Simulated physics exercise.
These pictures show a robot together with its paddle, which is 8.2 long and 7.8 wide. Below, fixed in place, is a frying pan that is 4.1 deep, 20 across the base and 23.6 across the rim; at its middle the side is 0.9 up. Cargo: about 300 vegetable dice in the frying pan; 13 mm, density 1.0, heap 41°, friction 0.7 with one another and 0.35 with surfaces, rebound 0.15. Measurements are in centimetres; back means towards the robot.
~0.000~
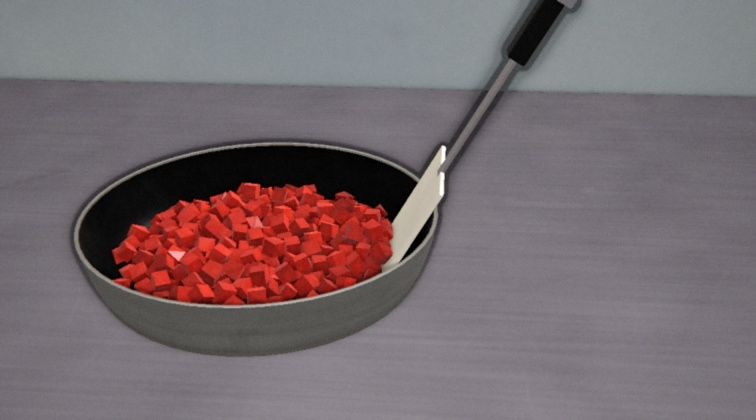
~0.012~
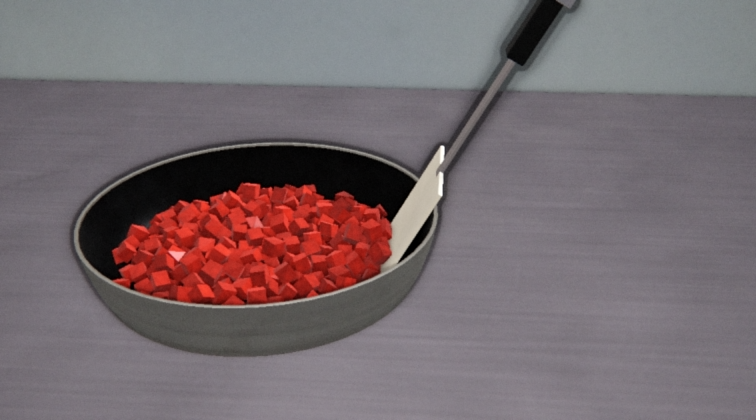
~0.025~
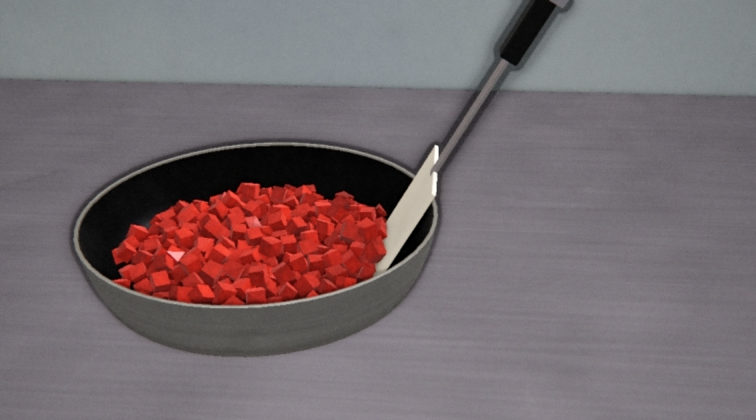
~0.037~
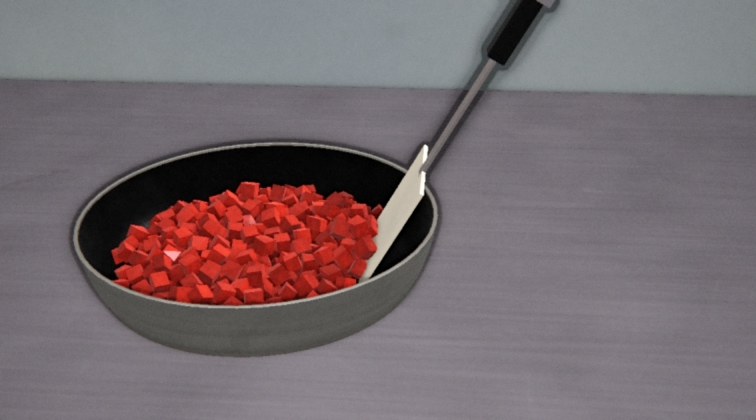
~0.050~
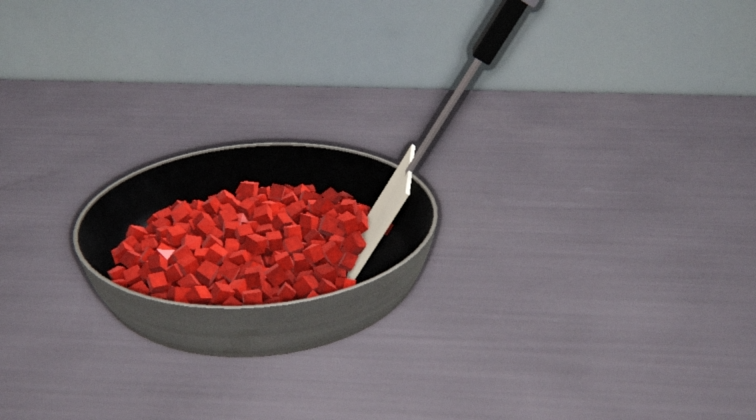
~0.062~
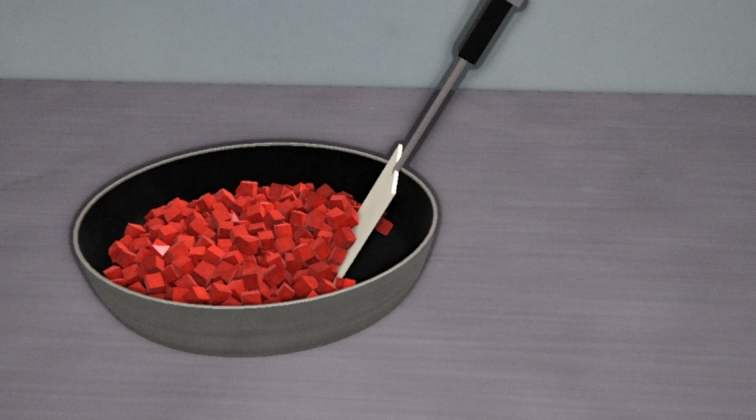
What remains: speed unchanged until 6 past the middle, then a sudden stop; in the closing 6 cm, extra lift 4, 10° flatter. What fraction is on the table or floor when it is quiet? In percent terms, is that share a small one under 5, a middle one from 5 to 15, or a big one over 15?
A middle one.
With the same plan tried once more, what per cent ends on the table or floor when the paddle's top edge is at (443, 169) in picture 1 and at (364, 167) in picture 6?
20 %.
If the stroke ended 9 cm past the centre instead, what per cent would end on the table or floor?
Then the share is near 25 in a hundred.
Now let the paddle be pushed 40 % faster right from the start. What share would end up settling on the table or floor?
I'd say close to 20 per cent.
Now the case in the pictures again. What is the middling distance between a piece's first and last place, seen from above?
I'd estimate close to 3 centimetres.
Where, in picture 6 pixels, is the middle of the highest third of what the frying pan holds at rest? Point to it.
Close to pixel (150, 221).
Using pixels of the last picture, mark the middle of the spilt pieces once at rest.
About (48, 237).
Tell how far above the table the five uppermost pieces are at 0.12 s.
I'd put it close to 5 cm.
After 0.12 s, sloping 61°, highest piece 5 above the table; 299 in the frying pan.
After 0.18 s, sloping 57°, highest piece 8 above the table; 299 in the frying pan.
After 0.40 s, sloping 51°, highest piece 7 above the table; 272 in the frying pan, 27 on the table or floor.
After 1.45 s, sloping 51°, highest piece 5 above the table; 270 in the frying pan, 29 on the table or floor.
In the end, 270 in the frying pan, 29 on the table or floor. That is 10 % on the table or floor.
